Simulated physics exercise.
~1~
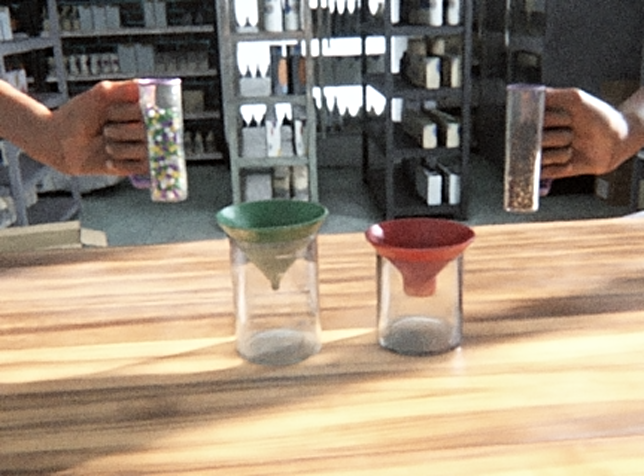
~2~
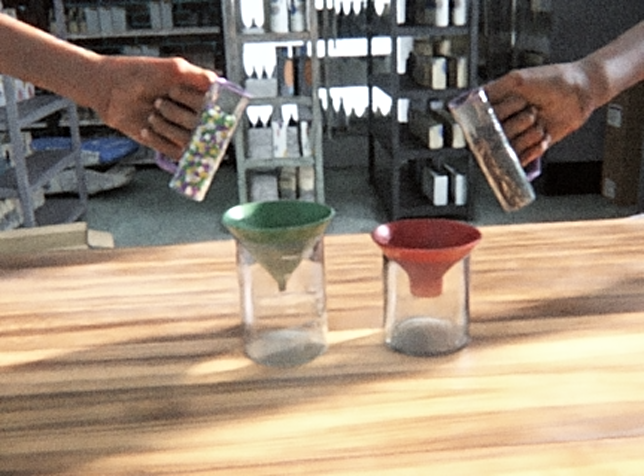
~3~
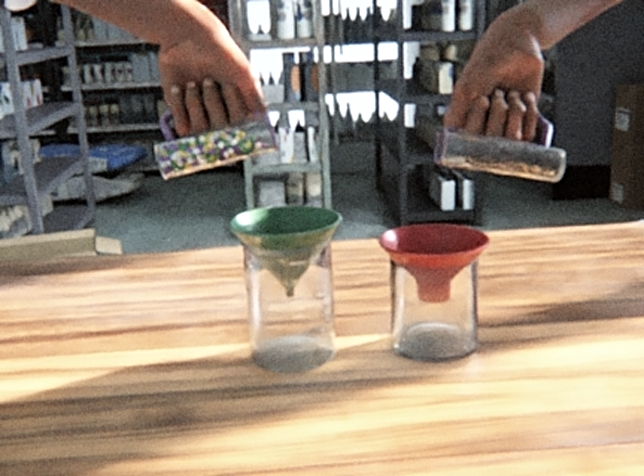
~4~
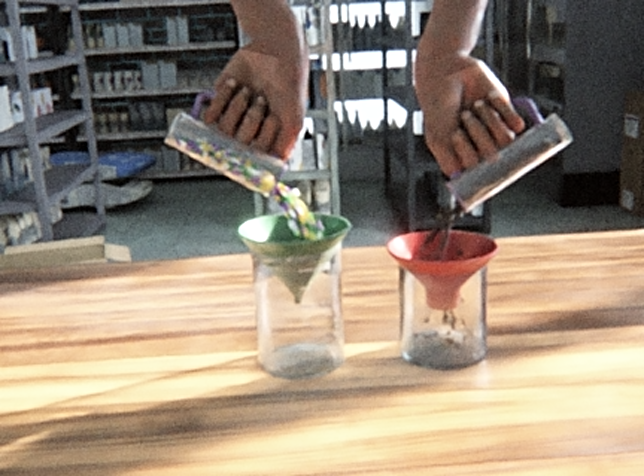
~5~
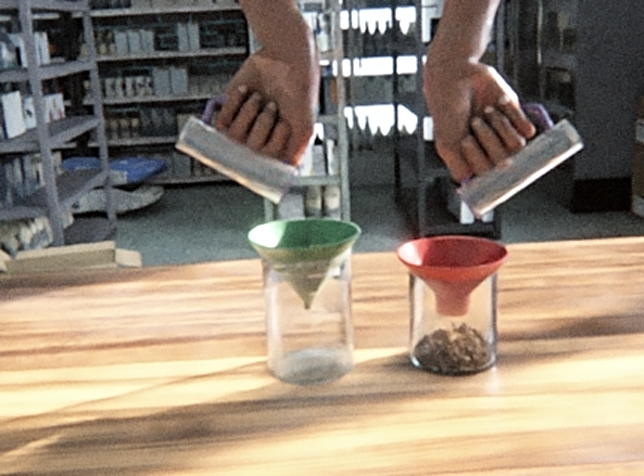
Two hands hold clear cups above a striped wooden table, seen from the front, with shelves of bottles and boxes behind. The left cup holds colourful beads over a green funnel, and the right holds fine brown bits over a red one, each funnel set in a clear jar. The hands tilt the cups inward, then tip them further until both loads pour out. Brown bits run through the red funnel and pile up in its jar. The beads stick in the green funnel, leaving the left jar empty beneath the upturned, emptied cups.
